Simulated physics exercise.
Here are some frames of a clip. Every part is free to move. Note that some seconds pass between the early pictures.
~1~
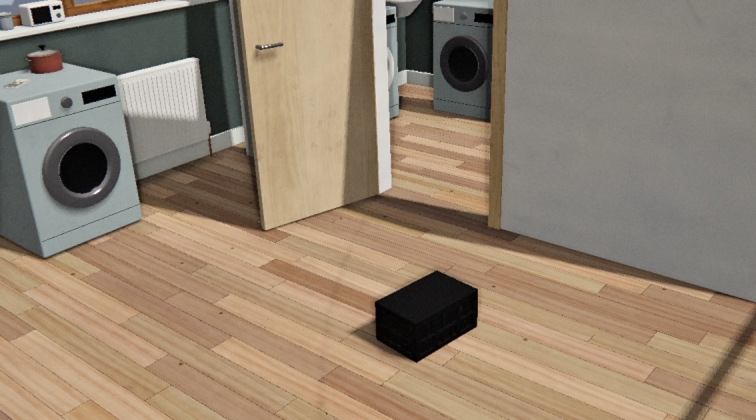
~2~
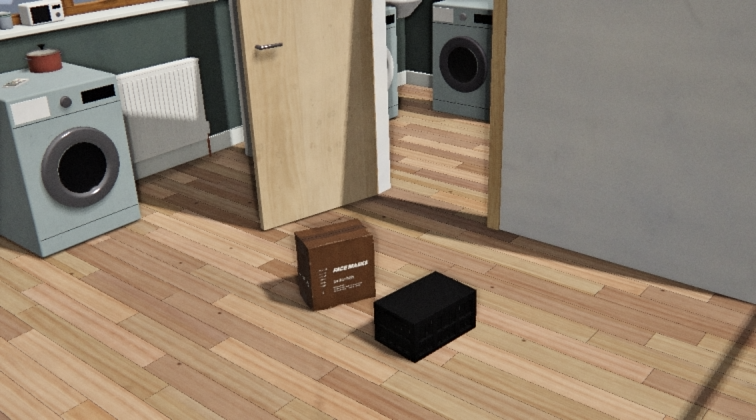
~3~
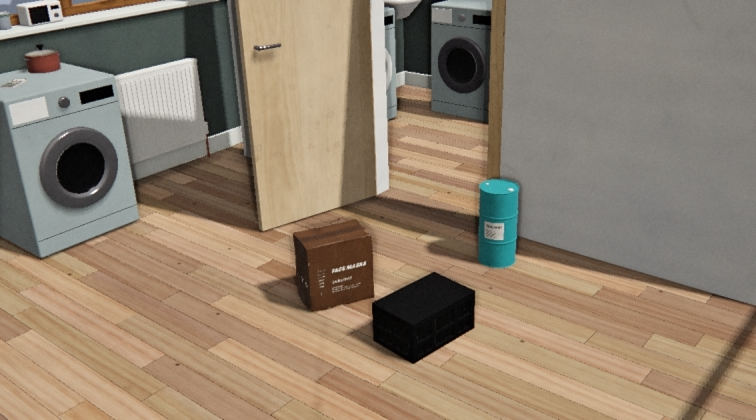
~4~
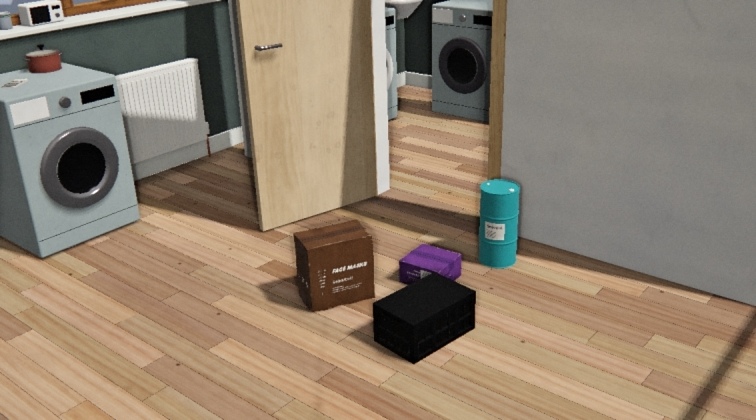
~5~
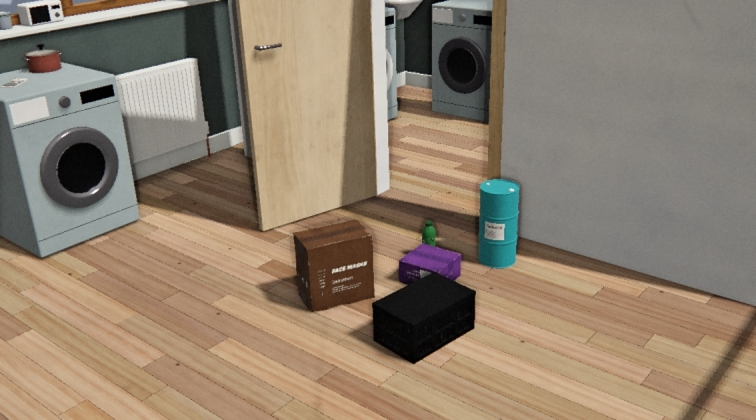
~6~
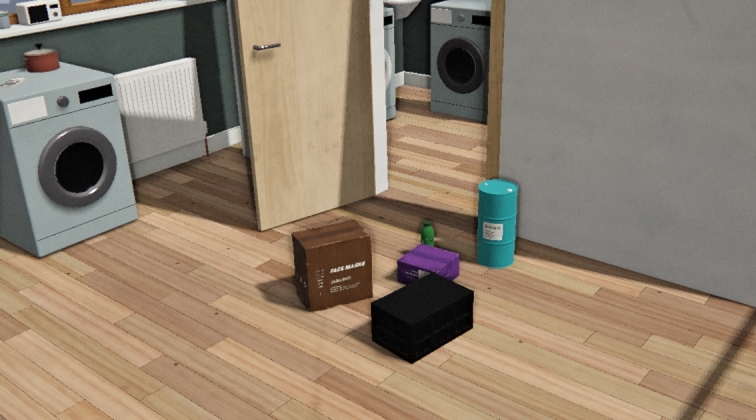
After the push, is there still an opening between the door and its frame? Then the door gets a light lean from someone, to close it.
No.
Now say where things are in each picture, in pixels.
In the first frame, door wide open and still.
In the second frame, door wide open and still; brown box (336, 265); black crate (426, 315).
In the third frame, door wide open and still; turquoise canister (498, 224).
In the fourth frame, door wide open and still; brown box (335, 266); black crate (425, 316).
In the fifth frame, door wide open and still; turquoise canister (498, 224); purple parcel (430, 268).
In the sixth frame, door wide open and still; brown box (333, 266).
Then, 0.60 s after the last picture, door at 77°.
Then, 0.90 s after the last picture, door at 51°.
Then, 1.30 s after the last picture, door at 14°.
At rest, door at 0°; all 5 in place. Seen from the same camera at the end, green bottle near (427, 240).
